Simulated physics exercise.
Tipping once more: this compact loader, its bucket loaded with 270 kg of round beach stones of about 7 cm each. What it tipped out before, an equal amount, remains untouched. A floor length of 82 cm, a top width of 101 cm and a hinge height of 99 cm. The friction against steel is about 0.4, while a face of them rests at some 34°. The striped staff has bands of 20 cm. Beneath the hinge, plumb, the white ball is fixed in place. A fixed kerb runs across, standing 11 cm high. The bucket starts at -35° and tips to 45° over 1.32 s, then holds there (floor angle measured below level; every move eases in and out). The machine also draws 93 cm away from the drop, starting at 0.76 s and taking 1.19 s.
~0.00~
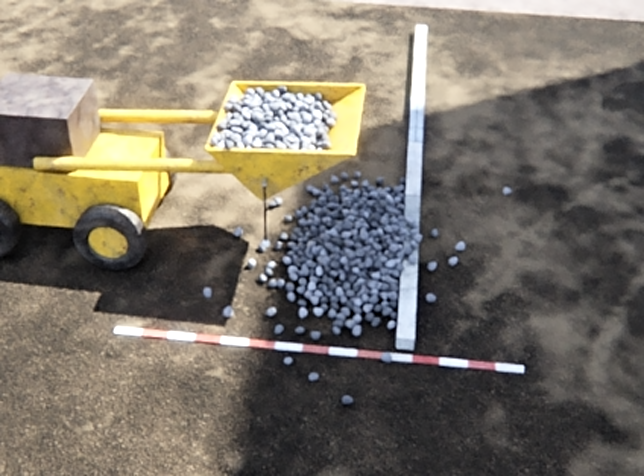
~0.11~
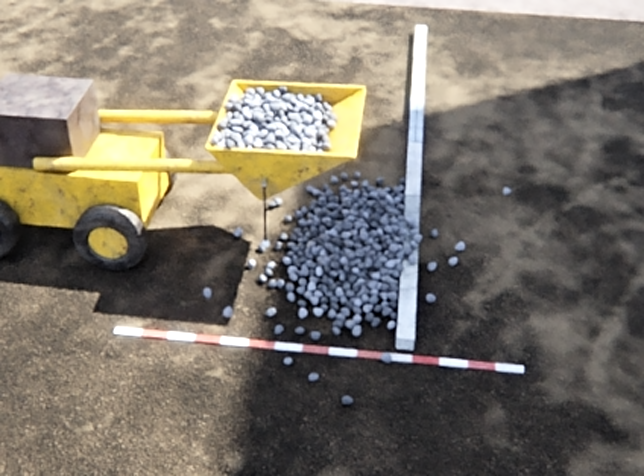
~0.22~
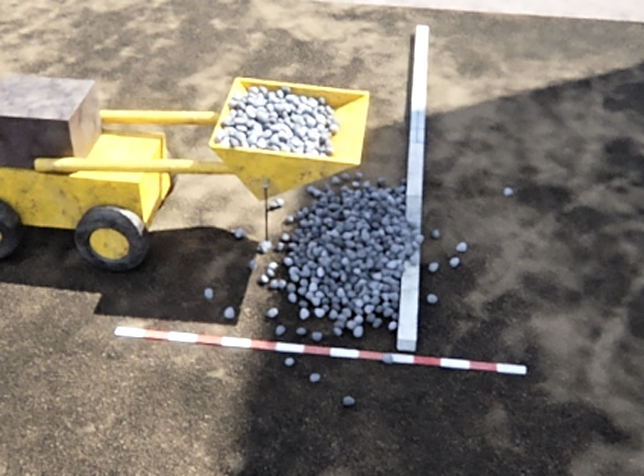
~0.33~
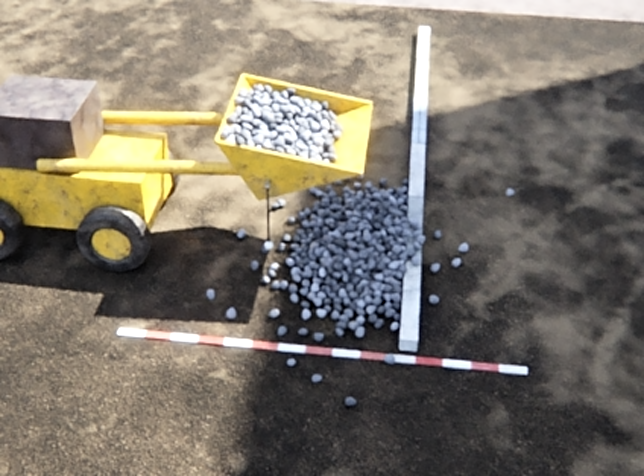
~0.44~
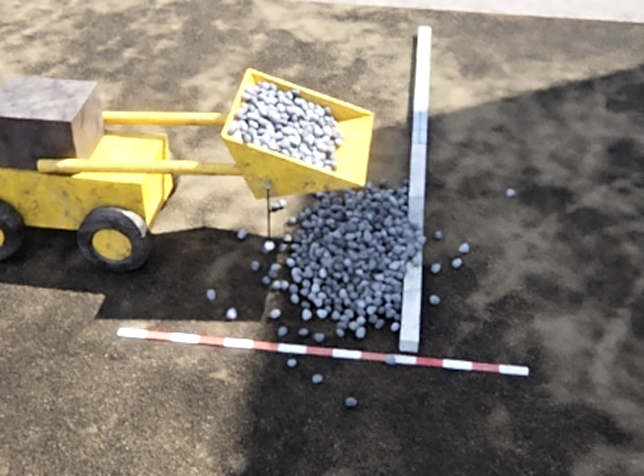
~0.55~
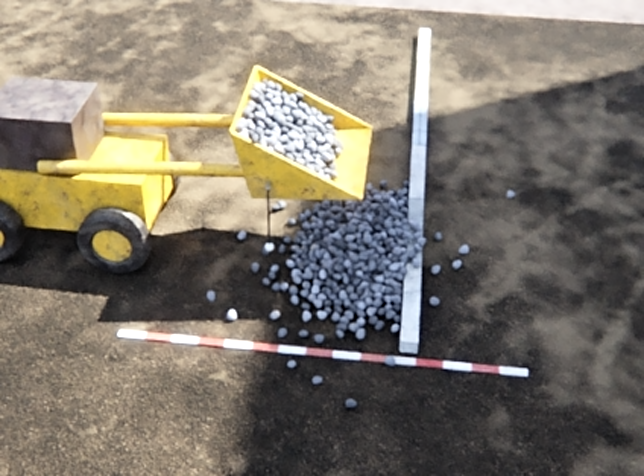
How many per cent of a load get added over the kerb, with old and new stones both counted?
0 %.
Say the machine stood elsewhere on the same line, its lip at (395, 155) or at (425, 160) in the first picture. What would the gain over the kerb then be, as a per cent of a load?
Near 10 in a hundred, then near 20 in a hundred.
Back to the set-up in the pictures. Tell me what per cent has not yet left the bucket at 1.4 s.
About 5 percent is still in there.
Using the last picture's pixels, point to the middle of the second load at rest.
Their middle is at about (314, 239).
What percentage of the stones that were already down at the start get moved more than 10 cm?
Some 5 percent, give or take.
After 1.0 s the floor is at 33°; in per cent of one load, 95 in the bucket, 104 on this side of the kerb, 1 over the kerb; the foremost stones are at (448, 247).
After 1.4 s the floor is at 45°; in per cent of one load, 3 in the bucket, 196 on this side of the kerb, 1 over the kerb; the foremost stones are at (448, 247).
After 2.4 s the floor is at 45°; in per cent of one load, 0 in the bucket, 199 on this side of the kerb, 1 over the kerb; the foremost stones are at (454, 249).
After 4.8 s the floor is at 45°; in per cent of one load, 0 in the bucket, 199 on this side of the kerb, 1 over the kerb; the foremost stones are at (454, 249). Net gain over the kerb, 0.
